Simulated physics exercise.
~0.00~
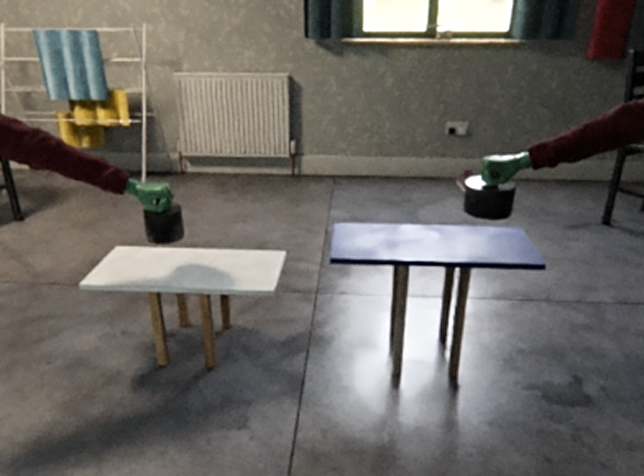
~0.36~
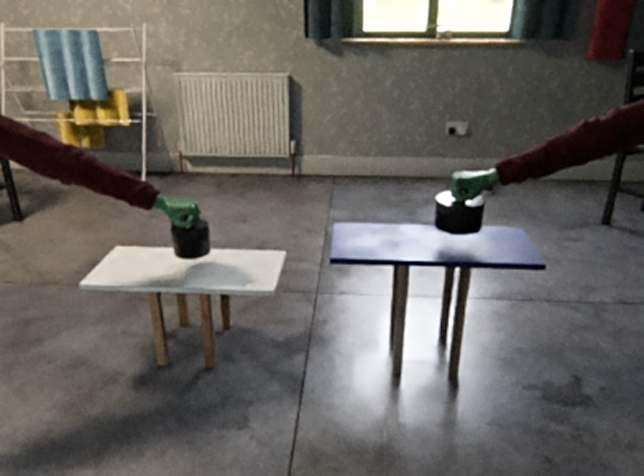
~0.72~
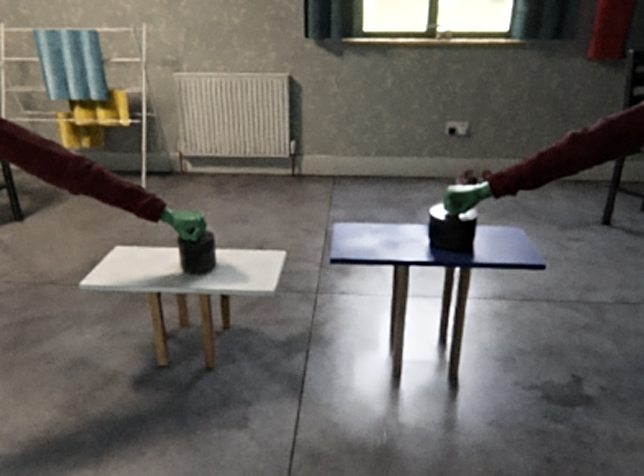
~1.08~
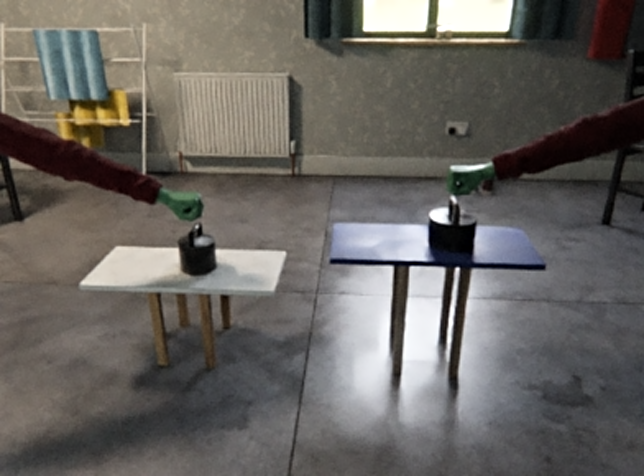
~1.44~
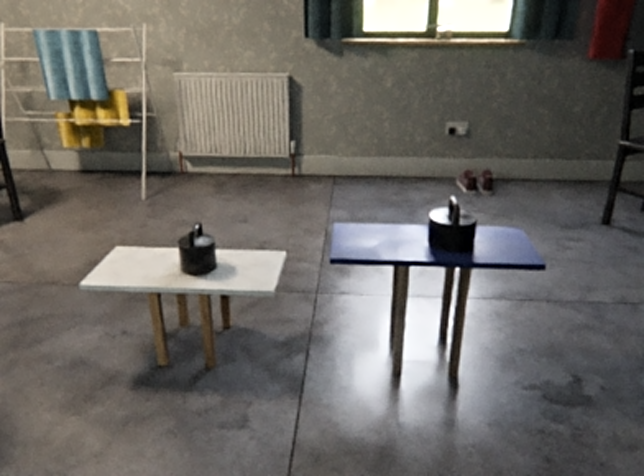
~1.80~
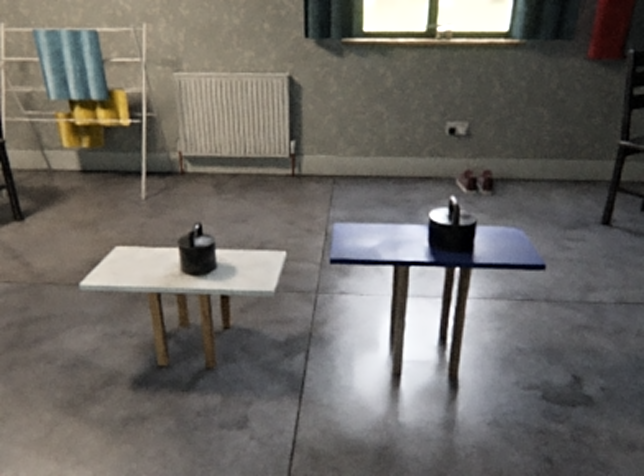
Two gloved hands set black objects on white and blue tables, withdraw, and both stay steady.
